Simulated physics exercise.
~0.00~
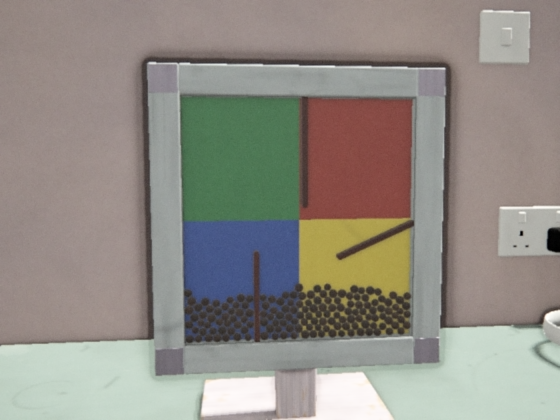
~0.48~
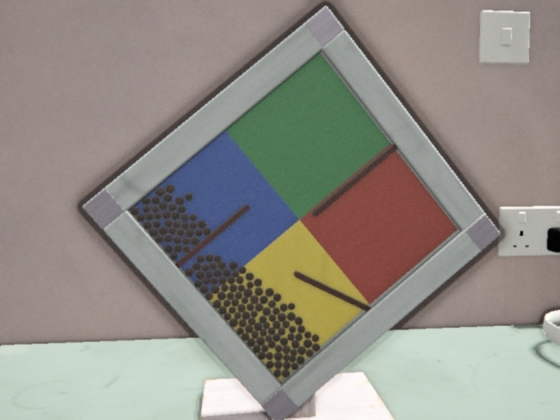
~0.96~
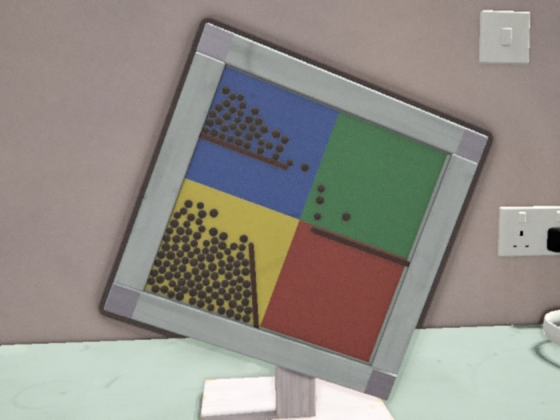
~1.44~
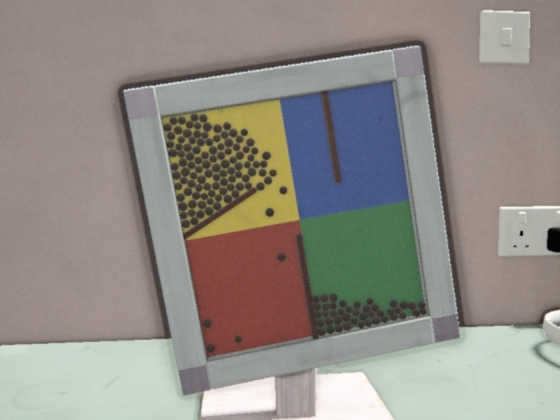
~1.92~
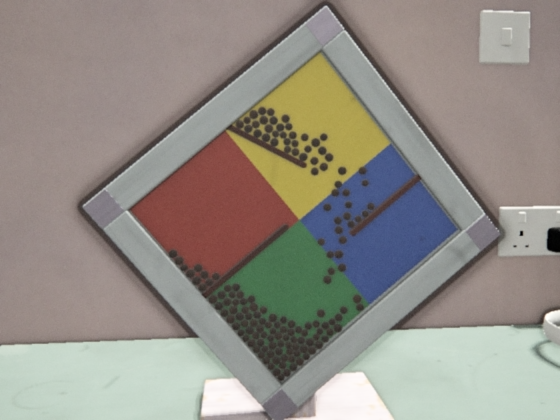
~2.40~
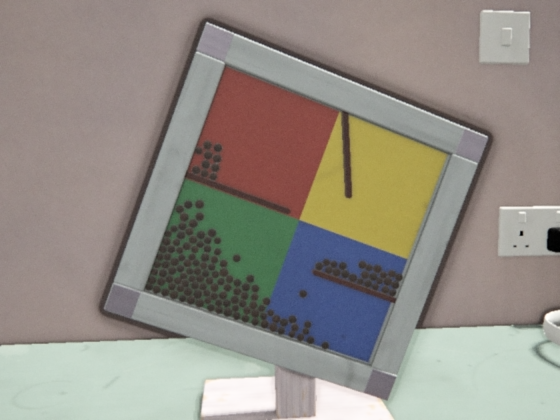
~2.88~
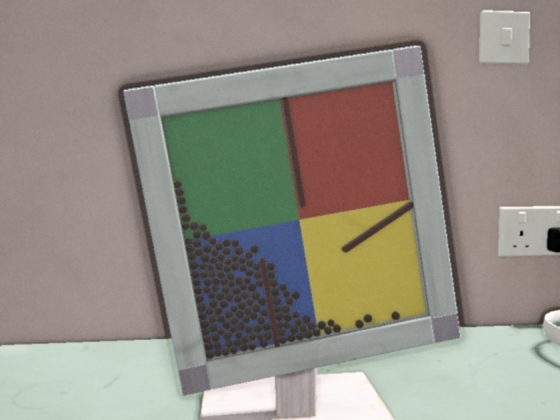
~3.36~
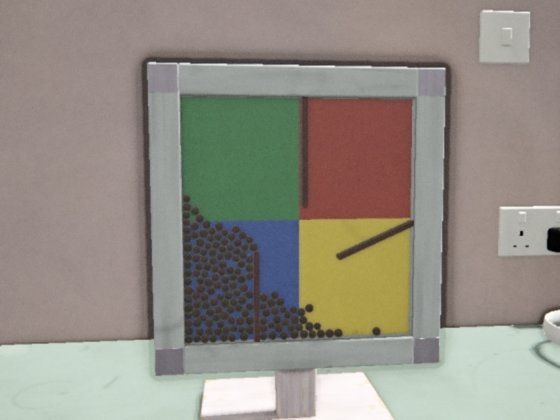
On a pale green tabletop by a plain wall, a square framed case with four coloured quarters made one full clockwise turn, its dark beads tumbling past the strips inside, and ended upright with most heaped in the blue quarter at lower left.
